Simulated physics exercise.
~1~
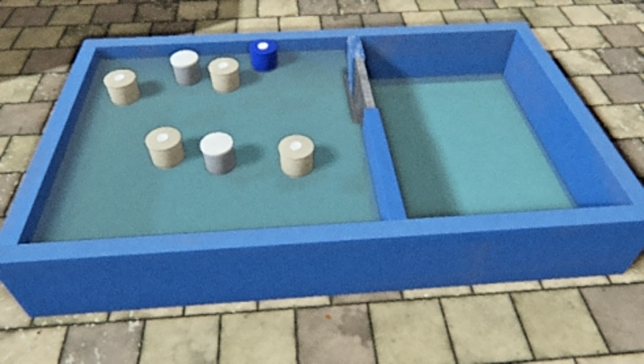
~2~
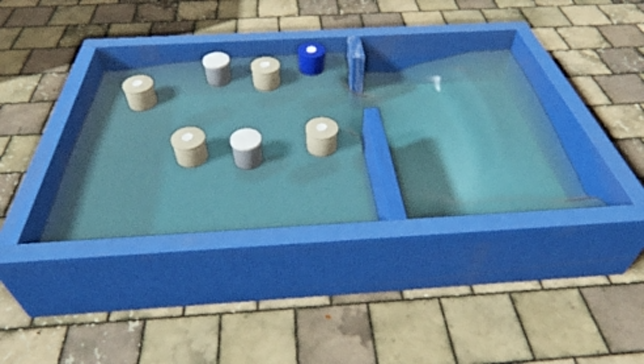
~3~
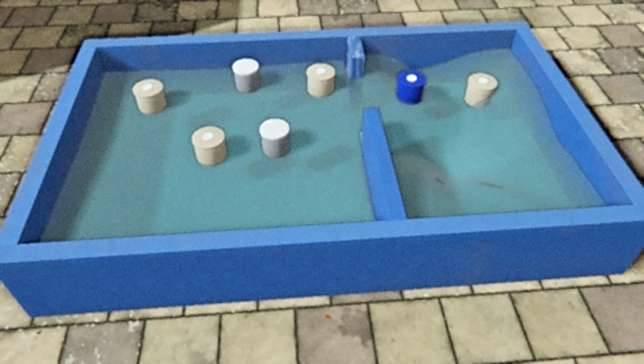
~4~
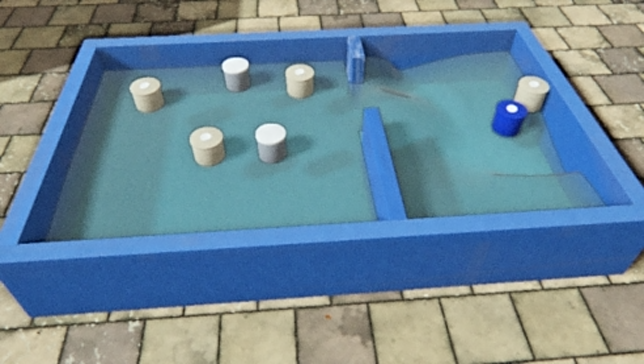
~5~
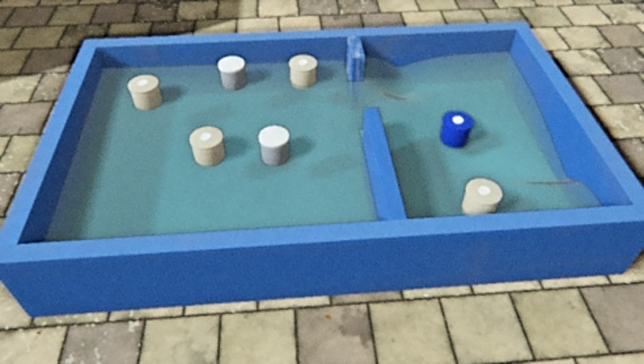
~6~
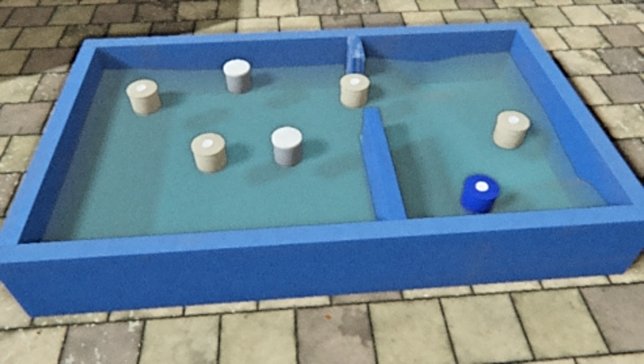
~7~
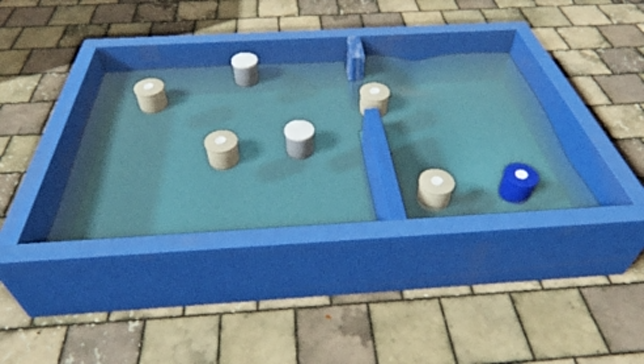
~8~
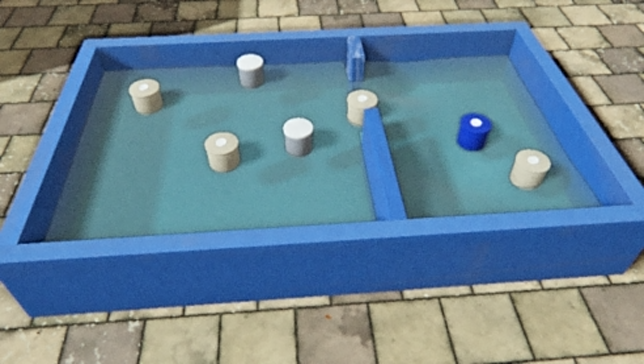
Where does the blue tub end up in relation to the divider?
It ends up beyond the divider, floating upright in the right part of the basin.
